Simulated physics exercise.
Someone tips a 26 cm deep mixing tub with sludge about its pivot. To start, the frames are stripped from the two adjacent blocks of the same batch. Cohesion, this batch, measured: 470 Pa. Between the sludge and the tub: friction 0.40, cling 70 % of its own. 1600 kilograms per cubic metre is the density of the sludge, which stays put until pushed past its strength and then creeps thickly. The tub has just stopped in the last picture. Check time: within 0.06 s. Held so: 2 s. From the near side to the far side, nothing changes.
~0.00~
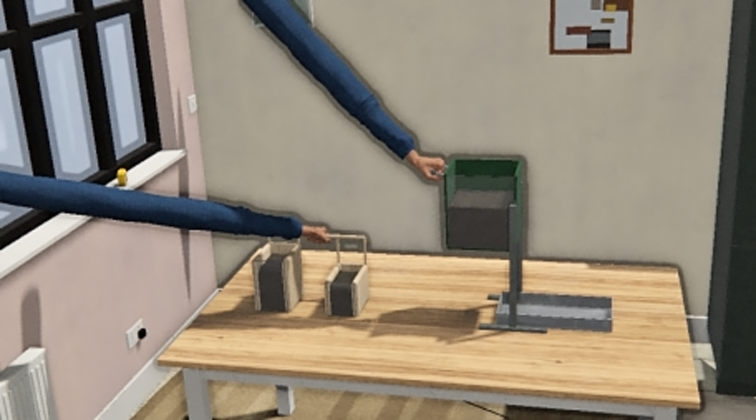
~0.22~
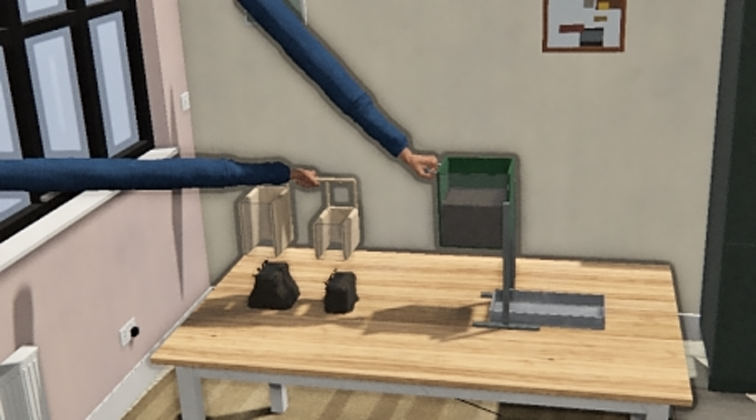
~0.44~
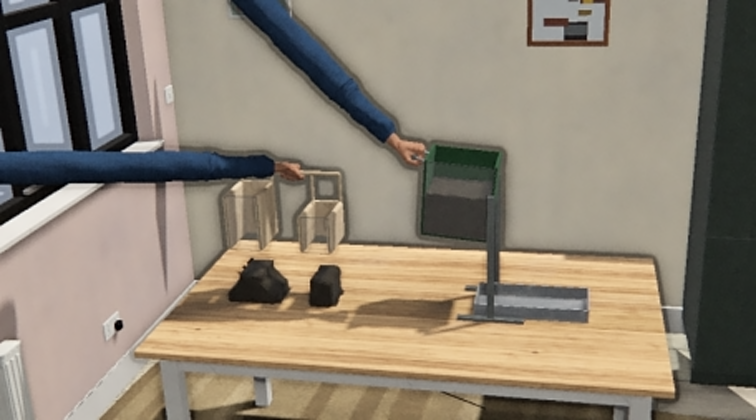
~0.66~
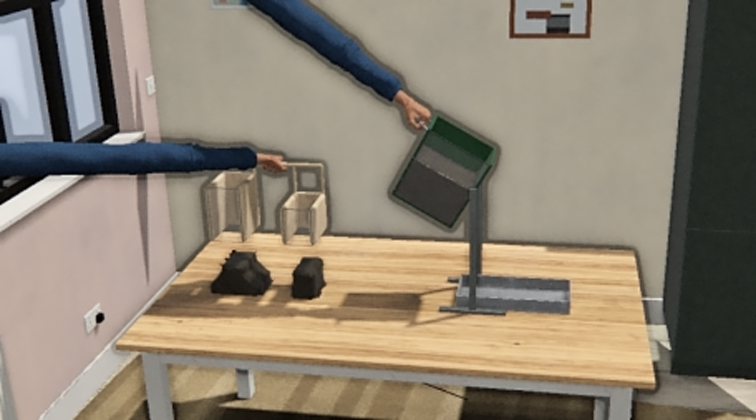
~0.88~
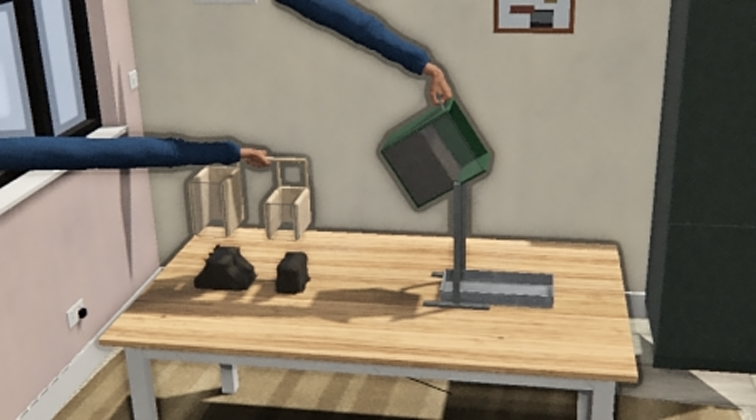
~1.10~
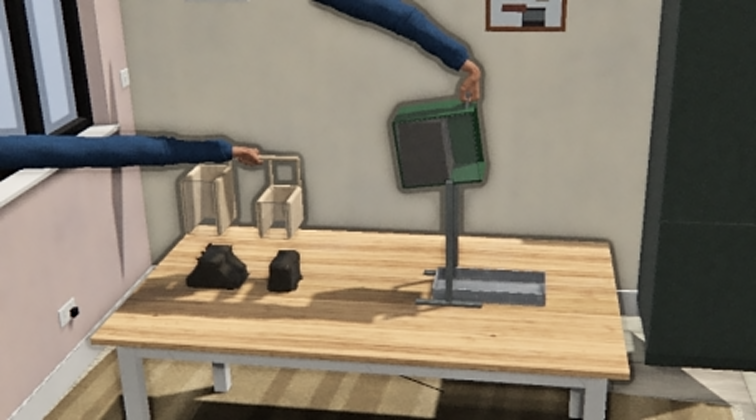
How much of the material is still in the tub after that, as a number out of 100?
About 96 out of 100.
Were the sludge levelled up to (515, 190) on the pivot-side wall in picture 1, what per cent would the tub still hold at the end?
In that case, around 70 percent.
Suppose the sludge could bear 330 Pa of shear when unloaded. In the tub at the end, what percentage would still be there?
Then roughly 75 %.
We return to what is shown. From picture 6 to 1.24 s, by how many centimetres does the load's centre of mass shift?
It has moved close to 3 cm.
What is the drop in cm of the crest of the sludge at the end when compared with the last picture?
8 cm.
After 1.24 s, the tub is at 82 degrees and holds 100 %.
After 1.41 s, the tub is at 82 degrees and holds 99 %.
After 1.58 s, the tub is at 82 degrees and holds 96 %.
After 1.75 s, the tub is at 82 degrees and holds 96 %.
After 3.10 s, at the end, the tub is at 82 degrees and holds 96 %.
